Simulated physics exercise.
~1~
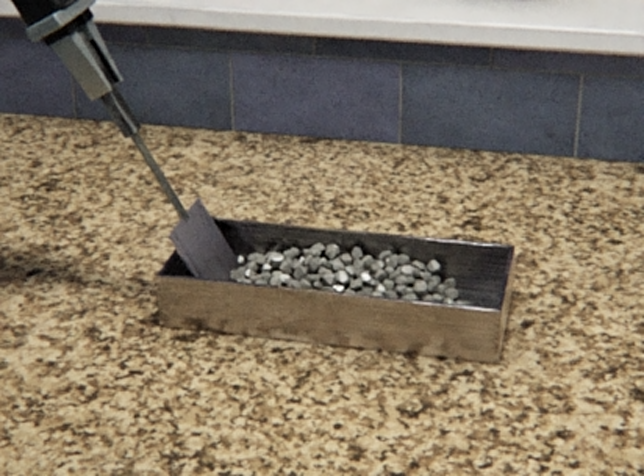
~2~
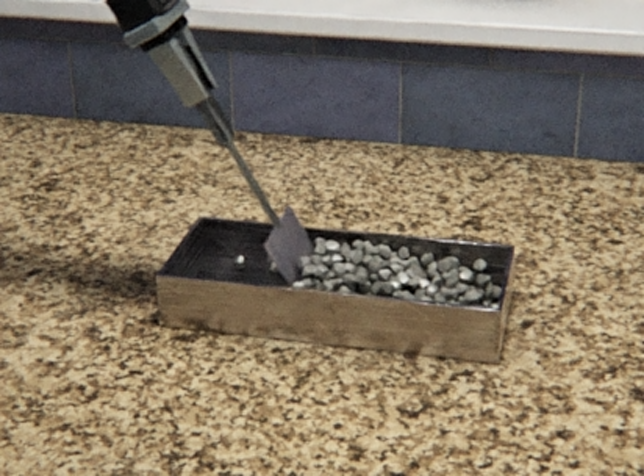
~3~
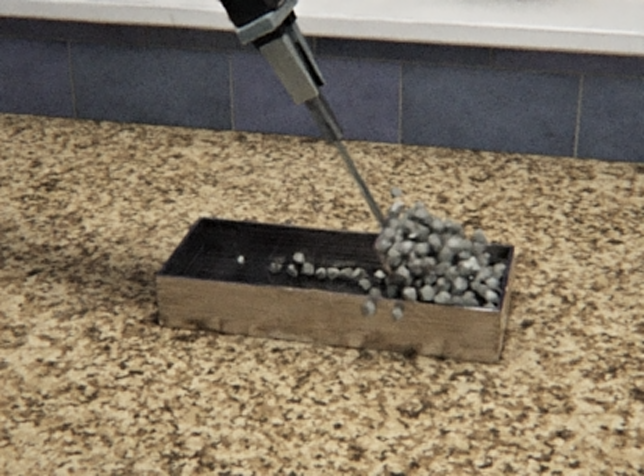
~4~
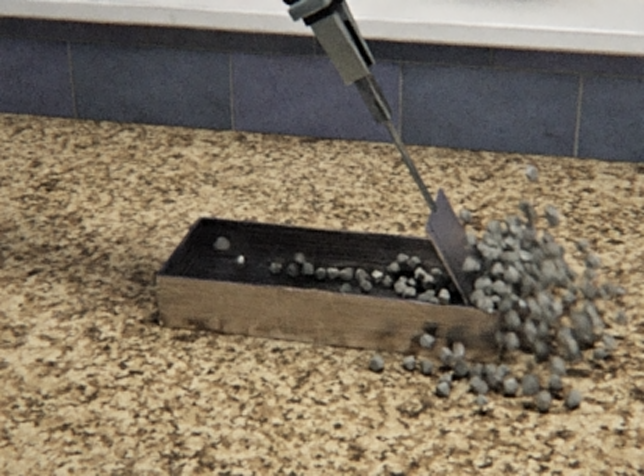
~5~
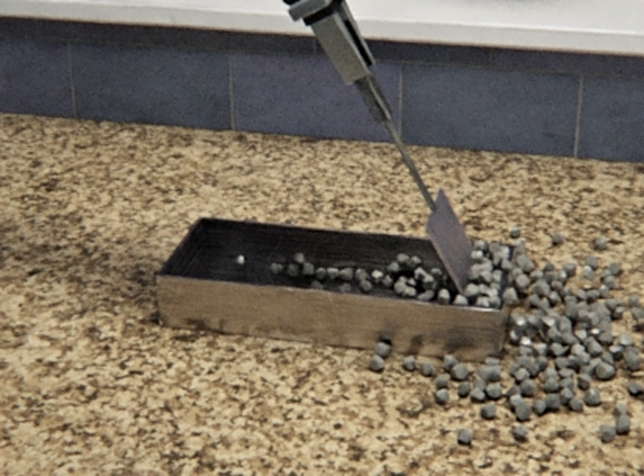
A turner with a flat grey blade, held by a dark robot arm, dips into the left end of a long brown trough on a speckled tan countertop, seen from slightly above before a blue tiled backsplash. Small grey pebbles fill much of the trough. The blade sweeps right, bunching them into a steep heap, and a few slip over the near side. Reaching the right end, it shoves many over the edge in a tumbling cascade. The blade stops there, with pebbles scattered across the counter and the rest still in the unmoved trough.
